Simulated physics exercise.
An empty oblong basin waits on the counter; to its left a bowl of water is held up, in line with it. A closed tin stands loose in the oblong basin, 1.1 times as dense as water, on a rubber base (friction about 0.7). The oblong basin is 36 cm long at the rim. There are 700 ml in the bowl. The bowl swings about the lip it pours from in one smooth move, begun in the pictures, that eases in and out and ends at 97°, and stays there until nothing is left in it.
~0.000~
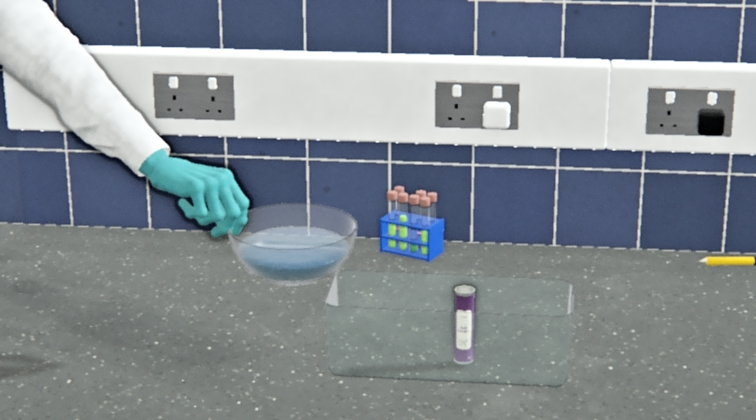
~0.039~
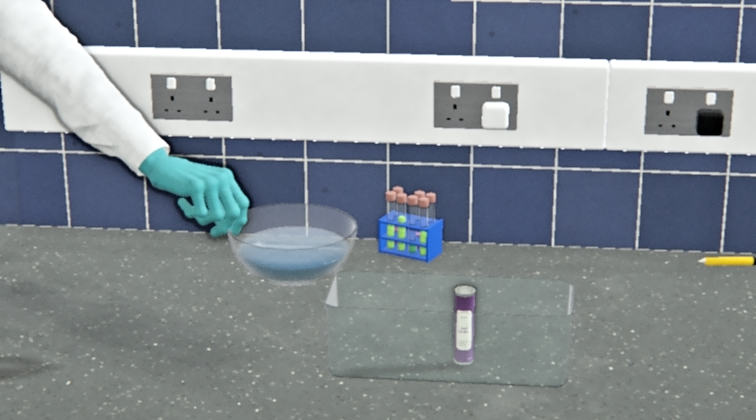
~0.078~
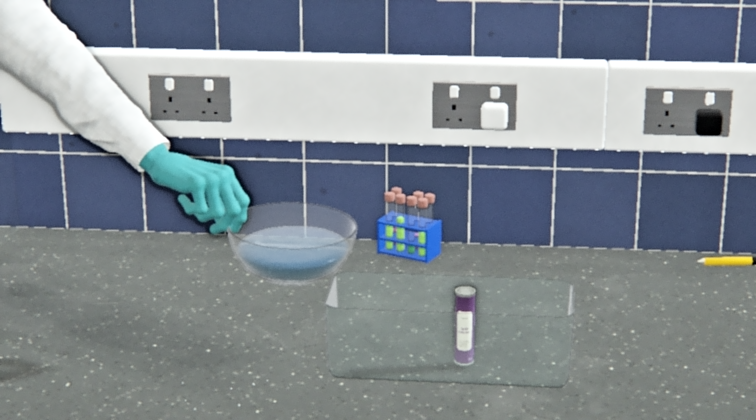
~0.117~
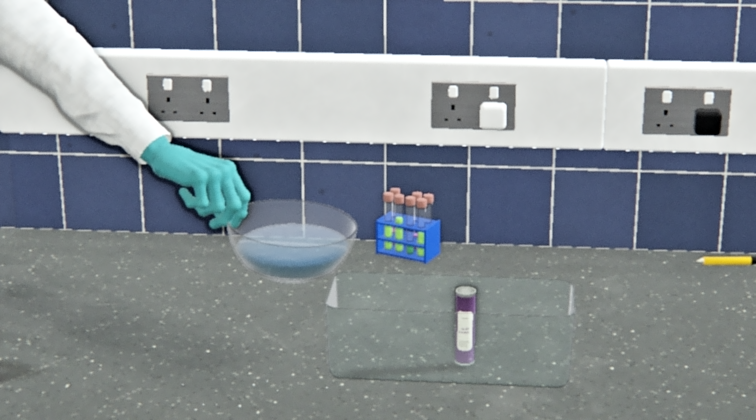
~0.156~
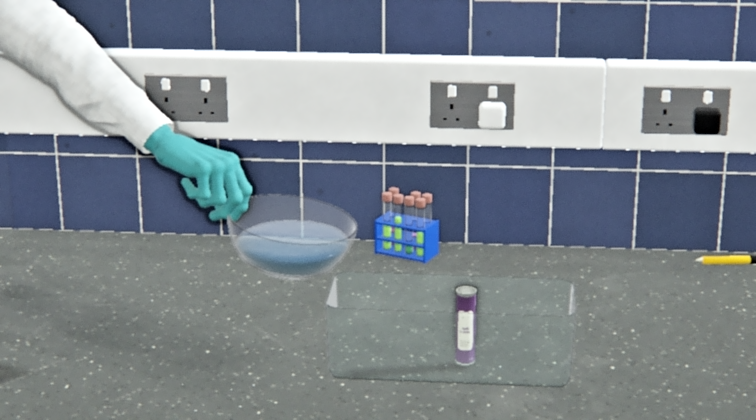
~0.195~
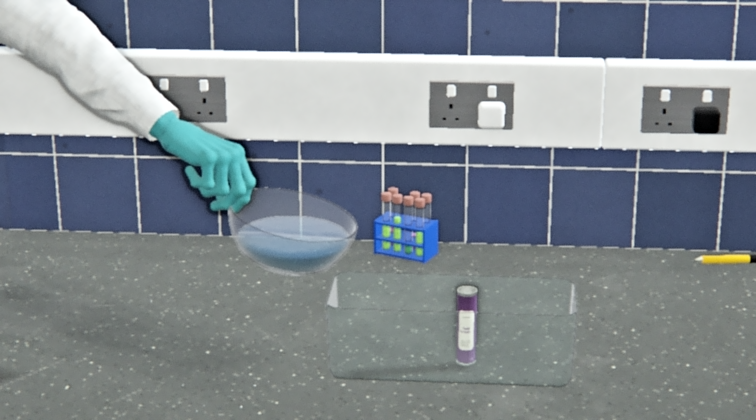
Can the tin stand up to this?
It remains upright.
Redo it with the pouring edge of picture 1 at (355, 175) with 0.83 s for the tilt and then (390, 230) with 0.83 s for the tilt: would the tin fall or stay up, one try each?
First it goes over; then it topples.
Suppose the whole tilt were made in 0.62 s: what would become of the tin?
Then it topples.
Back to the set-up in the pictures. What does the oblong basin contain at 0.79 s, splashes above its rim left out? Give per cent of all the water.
Near 80 in a hundred.
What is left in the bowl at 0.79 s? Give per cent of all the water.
About 3 per cent.
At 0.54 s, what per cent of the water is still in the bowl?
About 58 per cent.
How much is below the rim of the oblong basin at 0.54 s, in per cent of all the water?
About 3 per cent.
By 0.54 s the tilt is 70° and 59 per cent is still to pour; the tin stands where it began.
By 0.79 s the tilt is 96° and 3 per cent is still to pour; the tin stands where it began.
By 1.05 s the tilt is 97° and 0 per cent is still to pour; the tin stands where it began.
By 1.33 s the tilt is 97° and 0 per cent is still to pour; the tin stands where it began.
At rest the tin stands where it began.
